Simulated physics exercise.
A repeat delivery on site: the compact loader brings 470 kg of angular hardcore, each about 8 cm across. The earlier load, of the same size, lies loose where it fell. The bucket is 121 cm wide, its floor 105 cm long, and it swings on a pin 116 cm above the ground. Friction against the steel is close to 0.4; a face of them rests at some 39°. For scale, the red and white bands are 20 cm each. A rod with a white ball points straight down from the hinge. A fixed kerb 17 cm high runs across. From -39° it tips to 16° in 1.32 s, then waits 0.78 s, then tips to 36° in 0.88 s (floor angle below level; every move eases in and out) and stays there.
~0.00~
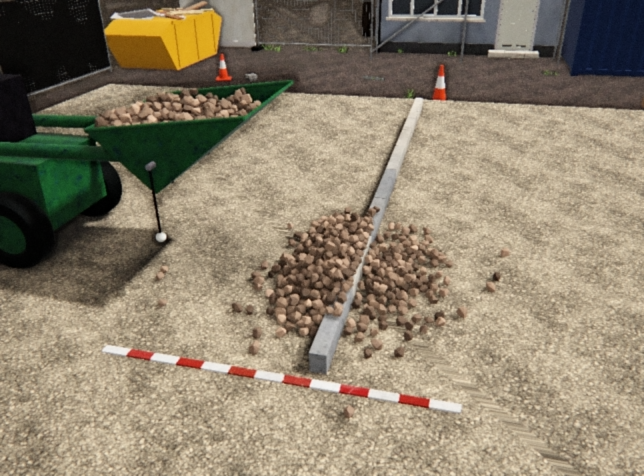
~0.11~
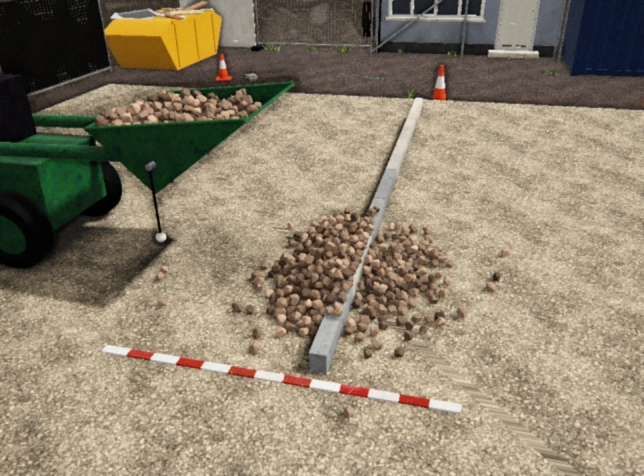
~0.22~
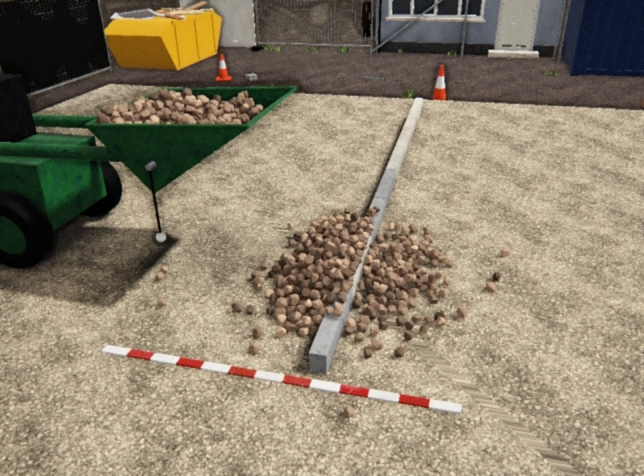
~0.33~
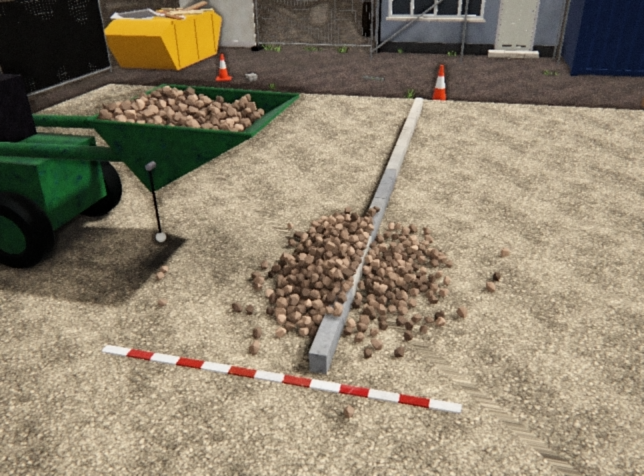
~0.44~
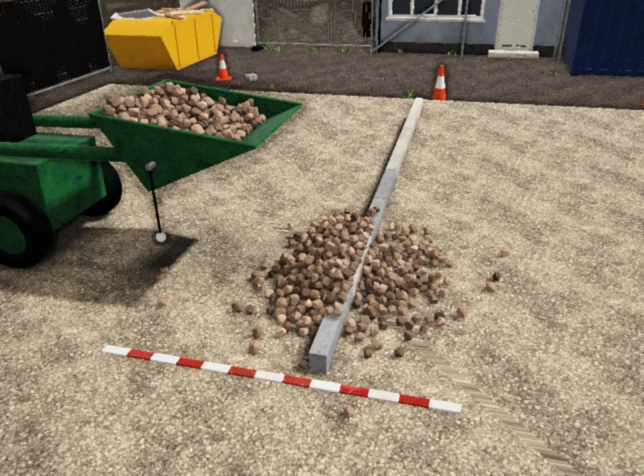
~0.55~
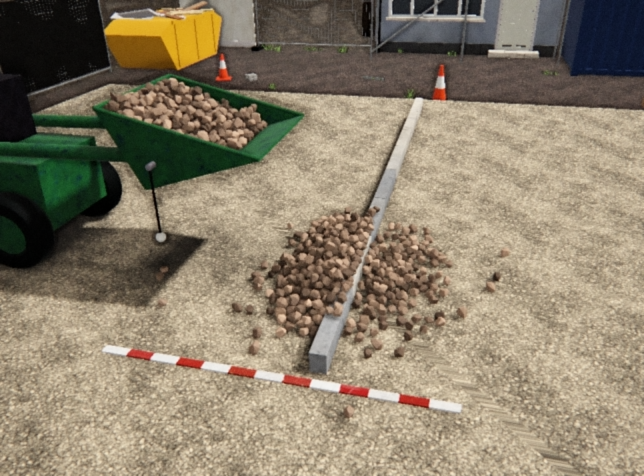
A green loader slowly tilts its stone-filled bucket forward, lowering the lip beside a loose heap.
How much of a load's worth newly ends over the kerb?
Some 0 per cent is added.
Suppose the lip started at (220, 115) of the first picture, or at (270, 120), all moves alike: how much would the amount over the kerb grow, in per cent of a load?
About 0 and 0 per cent.
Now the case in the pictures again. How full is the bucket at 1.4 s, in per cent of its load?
It holds some 100 per cent.
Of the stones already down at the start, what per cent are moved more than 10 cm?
About 0 per cent.
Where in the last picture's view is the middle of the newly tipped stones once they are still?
Near (279, 250).
After 1.0 s the floor is at 7°; in per cent of one load, 100 in the bucket, 73 on this side of the kerb, 27 over the kerb; the foremost stones are at (467, 285).
After 1.4 s the floor is at 16°; in per cent of one load, 100 in the bucket, 73 on this side of the kerb, 27 over the kerb; the foremost stones are at (467, 285).
After 3.4 s the floor is at 36°; in per cent of one load, 18 in the bucket, 155 on this side of the kerb, 27 over the kerb; the foremost stones are at (467, 285).
After 6.2 s the floor is at 36°; in per cent of one load, 0 in the bucket, 173 on this side of the kerb, 27 over the kerb; the foremost stones are at (467, 285). Net gain over the kerb, 0.
